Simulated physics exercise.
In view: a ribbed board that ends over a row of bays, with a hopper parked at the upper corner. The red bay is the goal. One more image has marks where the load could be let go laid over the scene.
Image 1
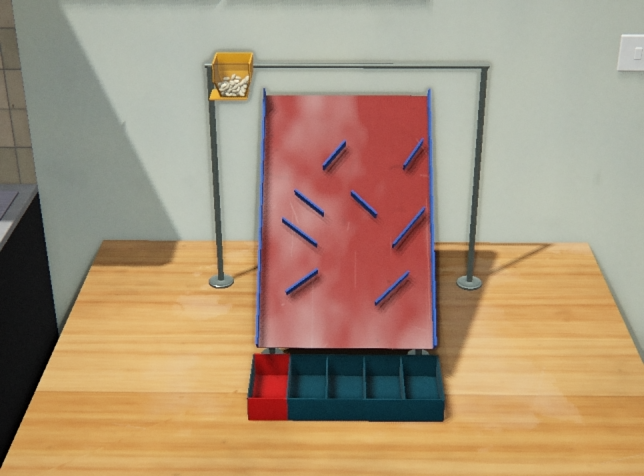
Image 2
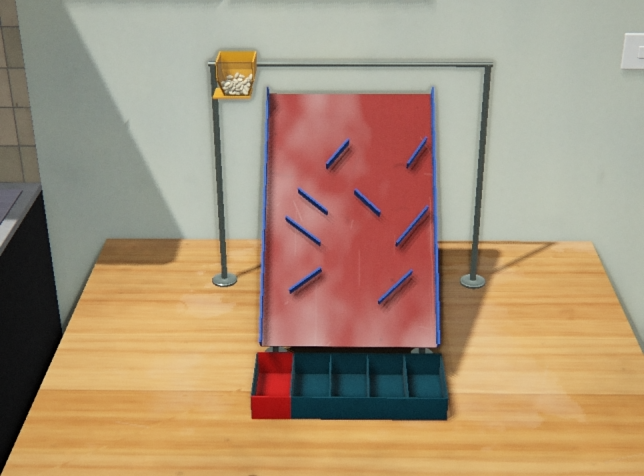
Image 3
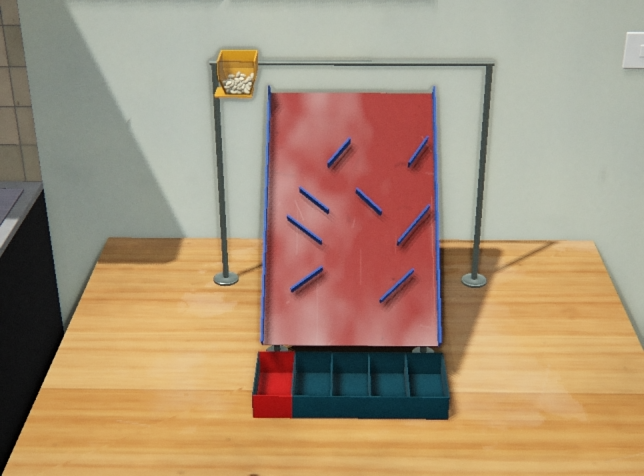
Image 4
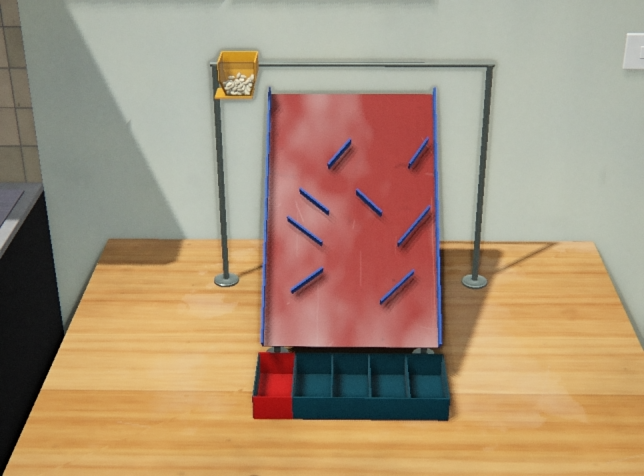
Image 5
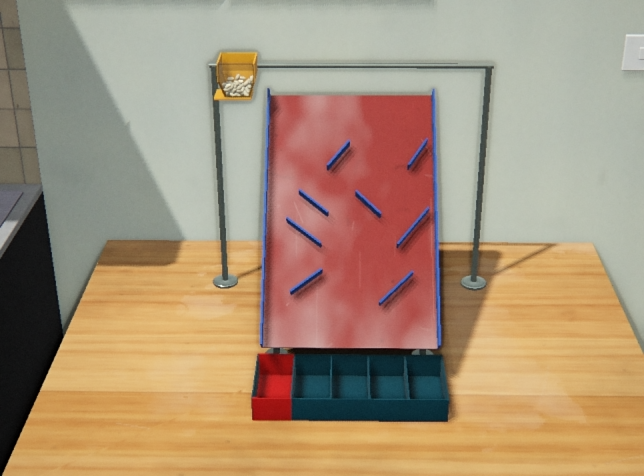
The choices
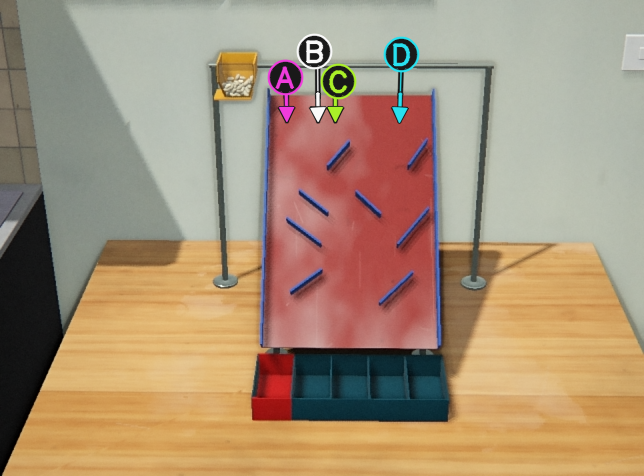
On a wooden tabletop, a yellow hopper of white beans sits beside a red ribbed board above bays, the view shifting slightly.
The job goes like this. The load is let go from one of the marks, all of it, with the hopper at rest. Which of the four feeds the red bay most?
Use mark A.
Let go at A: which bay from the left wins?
The first from the left.
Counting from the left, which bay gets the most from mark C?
The third from the left.
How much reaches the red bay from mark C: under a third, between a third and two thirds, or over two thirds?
It is under a third.
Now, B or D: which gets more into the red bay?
It is B.
On the marked copy, mark A meets the board at (286, 116); mark B meets the board at (318, 116); mark C meets the board at (335, 116); mark D meets the board at (399, 117).
For mark A, about two thirds in the red bay, about a quarter in other bays, a small part held on the board.
For mark B, a small part in the red bay, about two thirds in other bays, about a quarter held on the board.
For mark C, a small part in the red bay, about two thirds in other bays, about a quarter held on the board.
For mark D, none in the red bay, nearly all in other bays.
